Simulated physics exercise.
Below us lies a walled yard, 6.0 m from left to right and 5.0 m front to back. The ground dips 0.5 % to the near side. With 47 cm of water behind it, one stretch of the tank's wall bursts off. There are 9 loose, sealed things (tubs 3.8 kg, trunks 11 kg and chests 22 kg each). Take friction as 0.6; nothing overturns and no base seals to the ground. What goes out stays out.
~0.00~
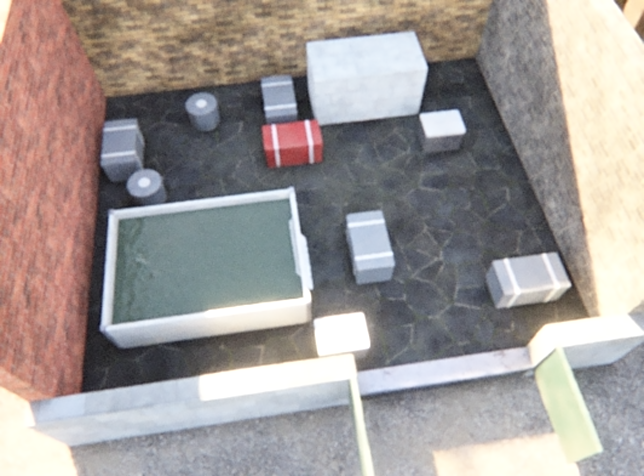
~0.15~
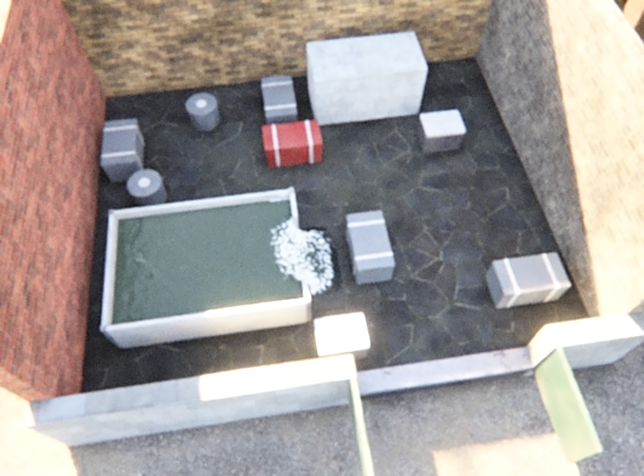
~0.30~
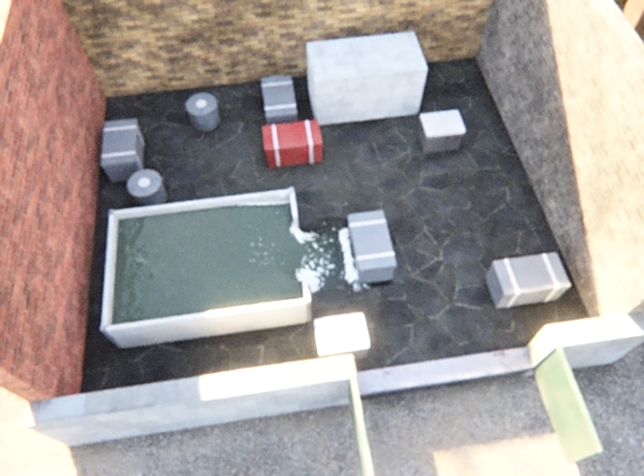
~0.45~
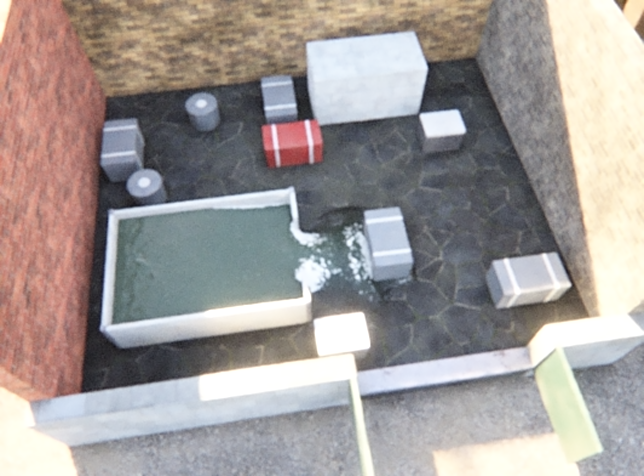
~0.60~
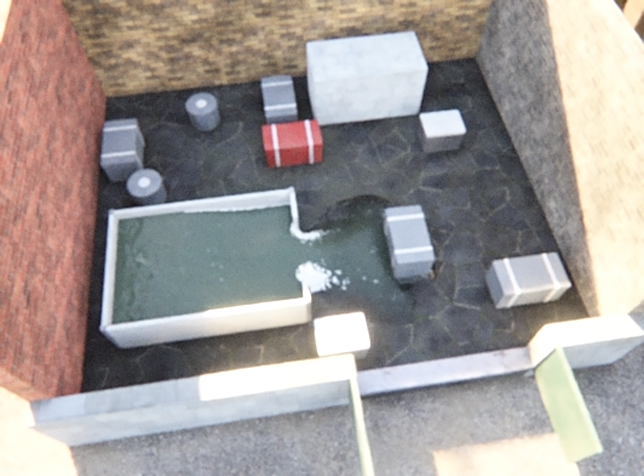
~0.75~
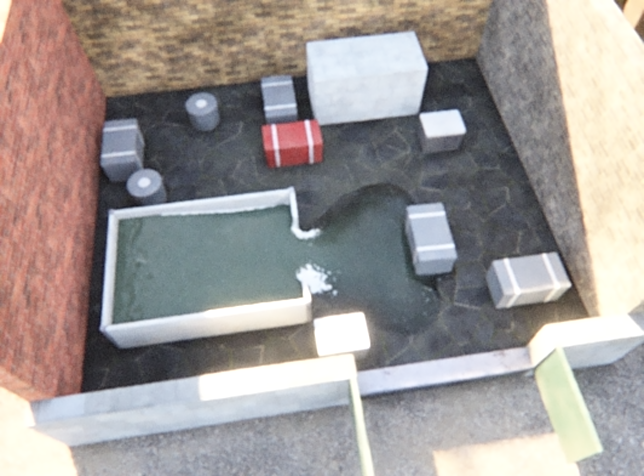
Water burst through the right side of a low tank in a walled yard and spread across the dark paving, pushing a gray striped trunk to the right while the red one stayed put.
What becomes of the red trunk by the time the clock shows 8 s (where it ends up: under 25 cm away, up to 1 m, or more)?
The red trunk holds its place.
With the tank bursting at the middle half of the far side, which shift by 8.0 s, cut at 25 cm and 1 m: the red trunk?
Then the red trunk ends far away.
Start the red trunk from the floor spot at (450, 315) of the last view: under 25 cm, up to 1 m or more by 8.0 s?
It gets carried off.
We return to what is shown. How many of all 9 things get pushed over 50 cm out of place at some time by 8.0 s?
That makes 2.
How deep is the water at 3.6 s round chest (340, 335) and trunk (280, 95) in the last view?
About 1 and 0 cm.
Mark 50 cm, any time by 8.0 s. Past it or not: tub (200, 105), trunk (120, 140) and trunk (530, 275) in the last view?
In turn: Under, under, past it.
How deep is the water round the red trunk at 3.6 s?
Roughly 0 cm.
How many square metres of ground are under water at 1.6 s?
Some 13 m2.
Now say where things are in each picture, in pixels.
The first frame shows the red trunk at (292, 135), on the bottom; 3.3 m2 under water; 0 of 9 have shifted.
The second frame shows the red trunk at (292, 135) rests on the ground; 3.7 m2 under water; 0 of 9 have shifted.
The third frame shows the red trunk at (292, 135) rests on the ground; water covers 4.1 m2; 0 of 9 have shifted.
The fourth frame shows the red trunk at (292, 135) rests on the ground; 4.6 m2 under water; 1 of 9 have shifted.
The fifth frame shows the red trunk at (292, 135), on the bottom; 5.3 m2 under water; 1 of 9 have shifted.
The sixth frame shows the red trunk at (292, 135), on the bottom; water covers 6.2 m2; 1 of 9 have shifted.
After 1.6 s the red trunk is near (292, 135), 0.0 m from its start, aground; 0 of 9 are out; 0 afloat.
After 3.6 s the red trunk is near (292, 135), 0.0 m from its start, aground; 0 of 9 are out; 2 afloat.
After 5.6 s the red trunk is near (292, 135), 0.0 m from its start, aground; 0 of 9 are out; 2 afloat.
After 8.0 s the red trunk is near (291, 136), 0.0 m from its start, aground; 1 of 9 are out; 1 afloat.
